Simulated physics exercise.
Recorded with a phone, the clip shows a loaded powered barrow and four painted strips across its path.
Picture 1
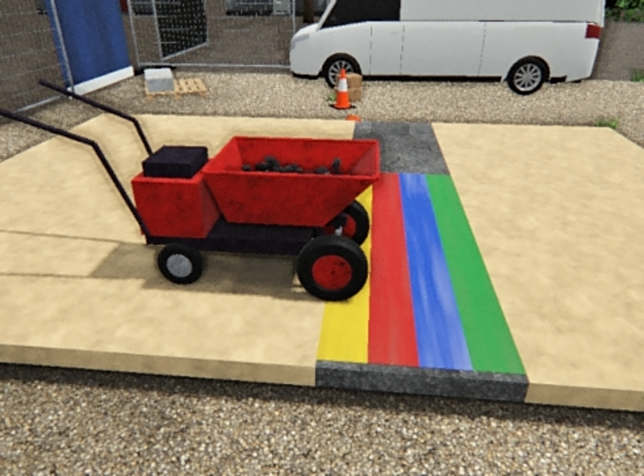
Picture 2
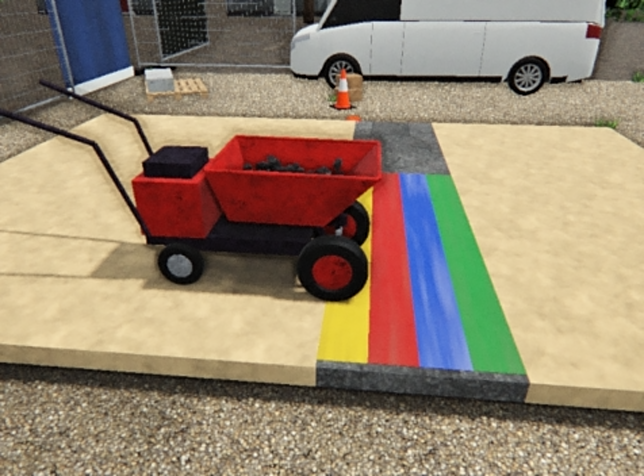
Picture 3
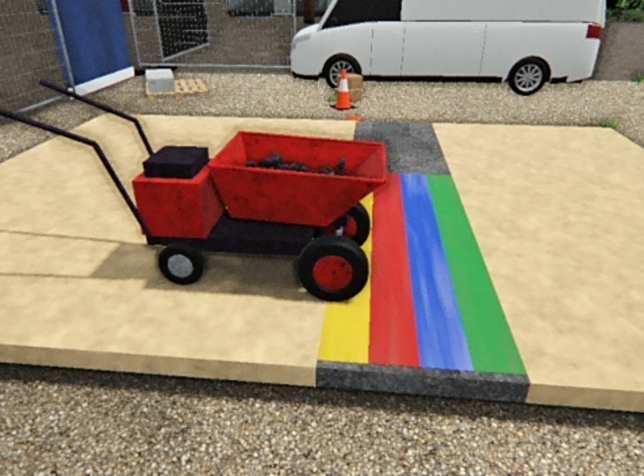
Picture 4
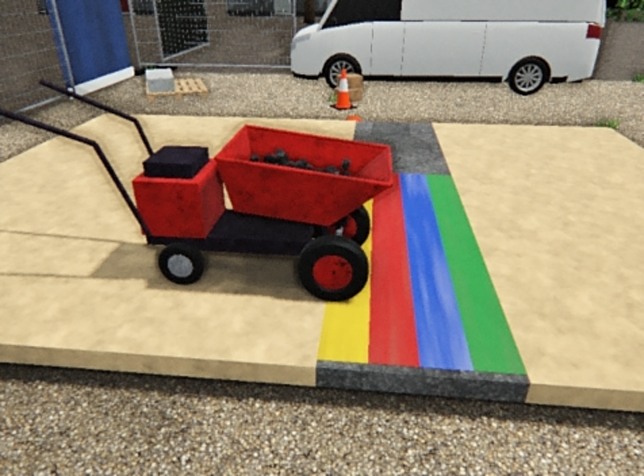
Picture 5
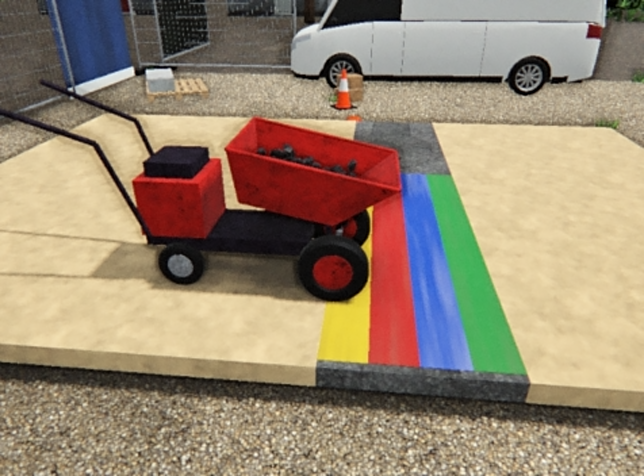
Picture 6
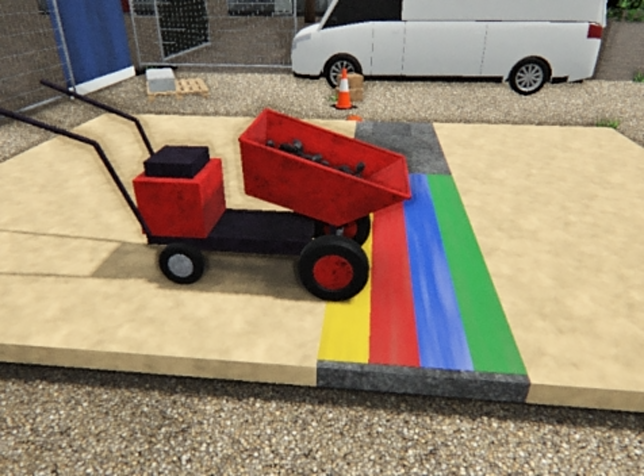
On a sandy slab beside painted strips, a red barrow's loaded skip tilts forward to the right.
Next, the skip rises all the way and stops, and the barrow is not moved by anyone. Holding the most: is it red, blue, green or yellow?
It's green.
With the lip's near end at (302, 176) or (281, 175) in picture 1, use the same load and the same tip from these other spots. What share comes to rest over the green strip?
The share would be near 10 percent, and then near 0 percent.
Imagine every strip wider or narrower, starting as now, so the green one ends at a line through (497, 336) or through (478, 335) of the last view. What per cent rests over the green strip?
The first case gives around 40 %, the second around 30 %.
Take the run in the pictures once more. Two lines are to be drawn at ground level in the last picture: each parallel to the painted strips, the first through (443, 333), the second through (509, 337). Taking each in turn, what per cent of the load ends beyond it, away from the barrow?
In turn 70 and 20 in a hundred.
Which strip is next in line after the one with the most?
Runner-up - that blue strip.
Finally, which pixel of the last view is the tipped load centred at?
Around (475, 279).
Shortly afterwards, skip tipped steeply; the whole lot in the skip.
Next, skip tipped right over; the bulk in the skip; a little over the blue strip; a little over the green strip.
Some moments later, skip tipped right over; near a third in the skip; a little over the blue strip; near a third over the green strip; near a quarter off the paint.
In the end, skip tipped right over; near a quarter in the skip; none at all over the yellow strip; none at all over the red strip; a little over the blue strip; near a third over the green strip; near a quarter off the paint.
